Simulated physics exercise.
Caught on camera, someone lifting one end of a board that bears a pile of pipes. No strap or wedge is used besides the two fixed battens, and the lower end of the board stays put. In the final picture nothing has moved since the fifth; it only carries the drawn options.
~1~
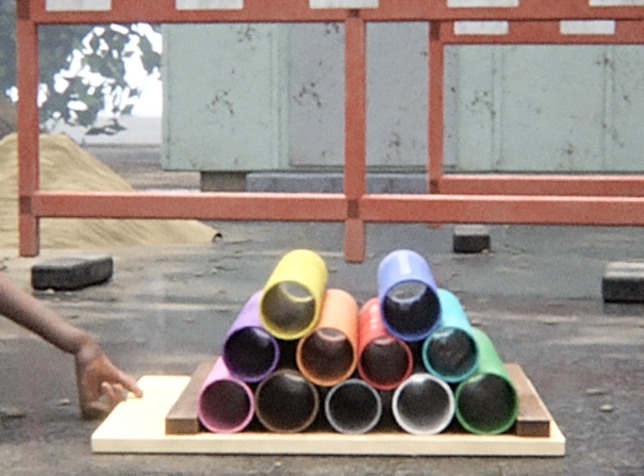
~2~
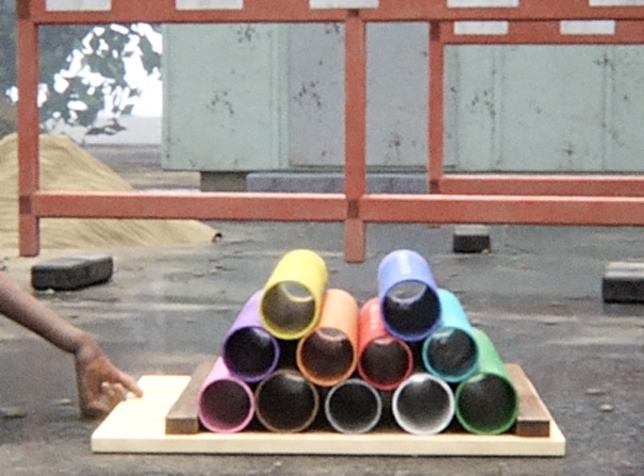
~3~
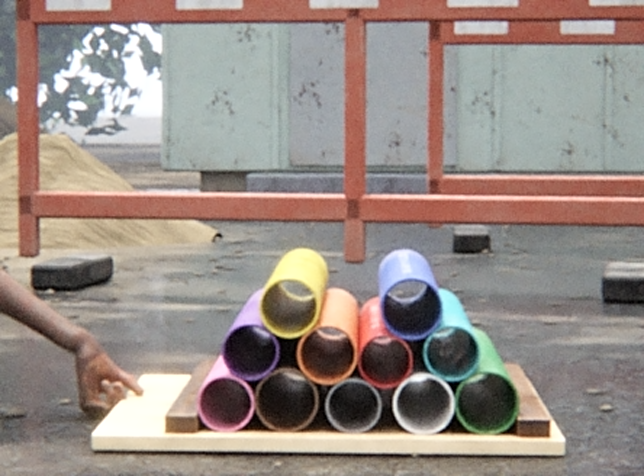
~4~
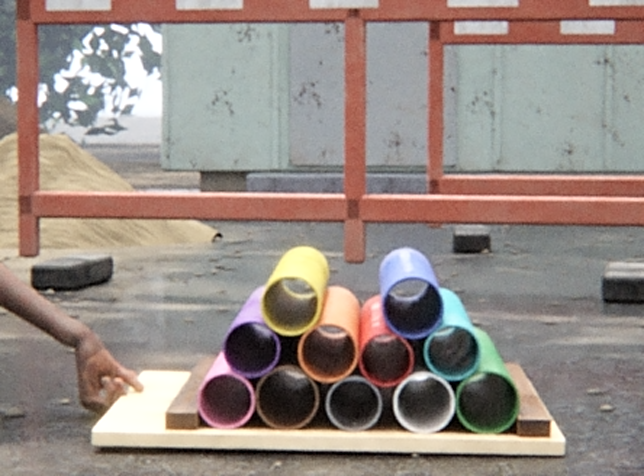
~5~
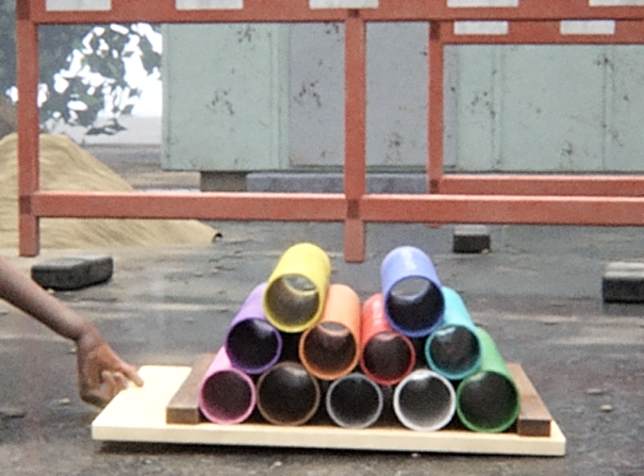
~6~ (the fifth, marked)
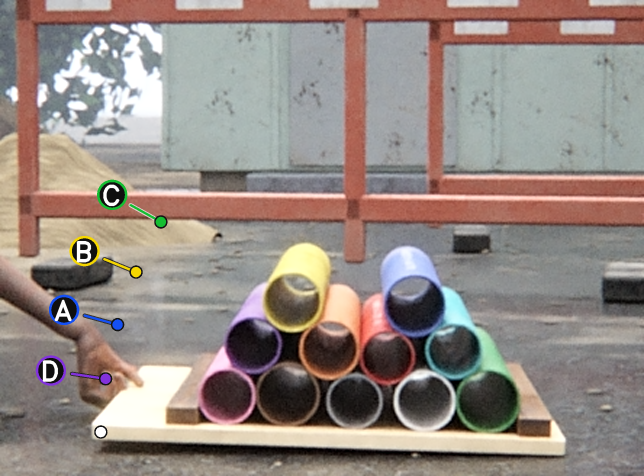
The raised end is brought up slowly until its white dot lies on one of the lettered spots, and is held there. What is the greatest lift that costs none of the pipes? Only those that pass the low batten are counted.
Up to A.
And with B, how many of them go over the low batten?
With B, five.
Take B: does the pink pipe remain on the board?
Yes.
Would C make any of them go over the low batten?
Yes.
On the copy, A at (118, 325); B at (136, 272); C at (161, 222); D at (106, 379); the white dot at (101, 432).
On A. First, board at 12°.
Then, board at 15°.
Finally, board at 15°, none over the low batten.
By contrast, B five over the low batten; C five over the low batten; D none over the low batten.
